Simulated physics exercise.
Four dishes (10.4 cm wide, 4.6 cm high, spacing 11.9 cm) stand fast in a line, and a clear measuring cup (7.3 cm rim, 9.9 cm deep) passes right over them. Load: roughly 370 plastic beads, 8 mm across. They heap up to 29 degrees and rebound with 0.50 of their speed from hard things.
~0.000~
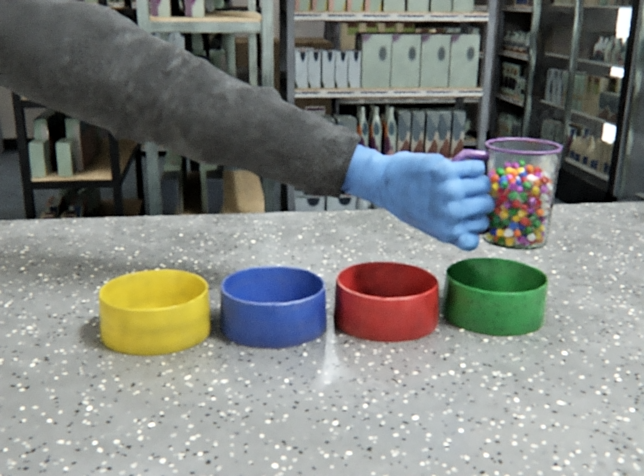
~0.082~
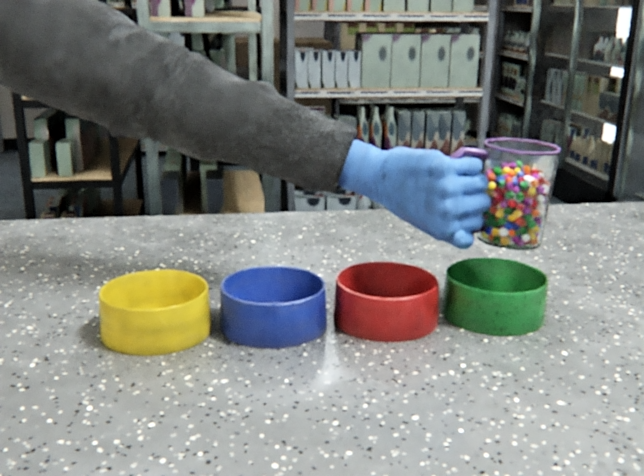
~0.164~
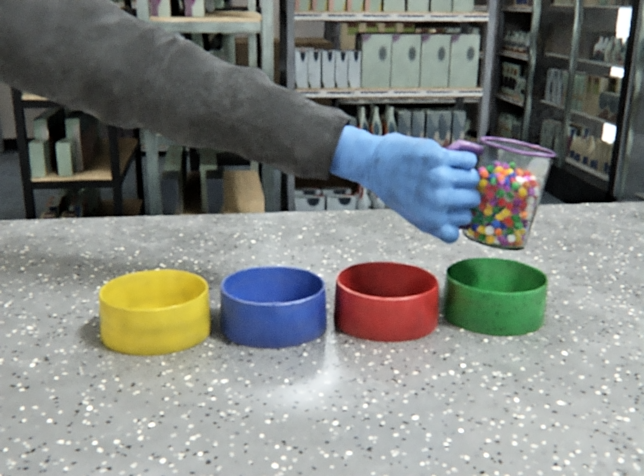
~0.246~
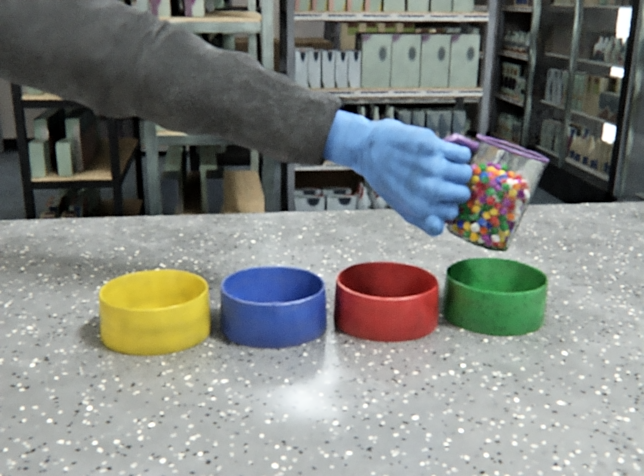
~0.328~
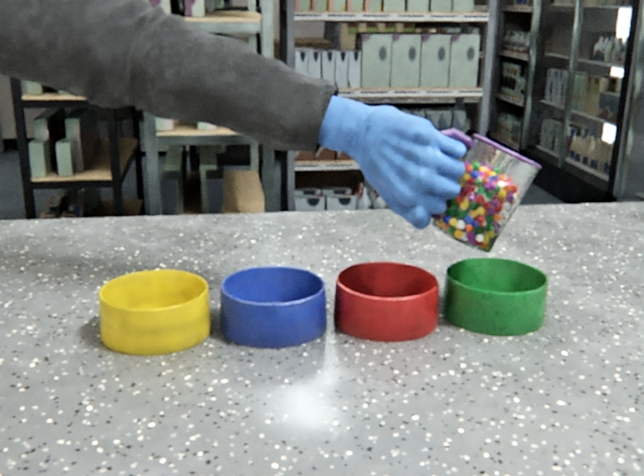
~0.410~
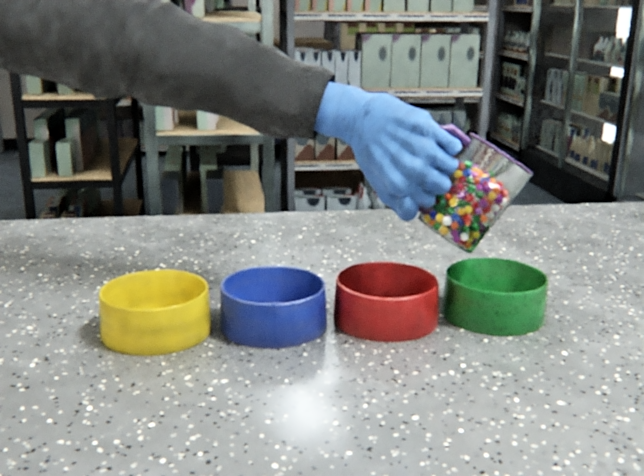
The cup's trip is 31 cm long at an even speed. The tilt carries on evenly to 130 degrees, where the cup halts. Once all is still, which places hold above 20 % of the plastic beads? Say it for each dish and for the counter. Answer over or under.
Red over, blue under, green under, yellow under, counter under.
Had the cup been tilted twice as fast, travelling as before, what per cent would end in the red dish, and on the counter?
In that case red 10, counter 30.
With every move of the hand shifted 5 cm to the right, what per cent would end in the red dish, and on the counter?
Then: Red 60, counter 20.
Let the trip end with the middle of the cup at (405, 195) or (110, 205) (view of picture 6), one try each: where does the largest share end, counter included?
Most goes to: Green; red.
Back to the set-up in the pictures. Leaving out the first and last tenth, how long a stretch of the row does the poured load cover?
Some 6 cm.
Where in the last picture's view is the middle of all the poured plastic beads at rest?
Near (383, 300).
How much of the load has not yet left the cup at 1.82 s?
Roughly 0 per cent.
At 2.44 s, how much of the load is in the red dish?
About 100 per cent by then.
After 1.26 s, tilt 111 degrees; cup holds 80 %, red 15 %.
After 1.82 s, tilt 130 degrees; cup holds 0 %, red 100 %.
After 2.44 s, tilt 130 degrees; cup holds 0 %, red 100 %.
At rest (2.7 s), red 100 %, blue 0 %, green 0 %, yellow 0 %, counter 0 %.
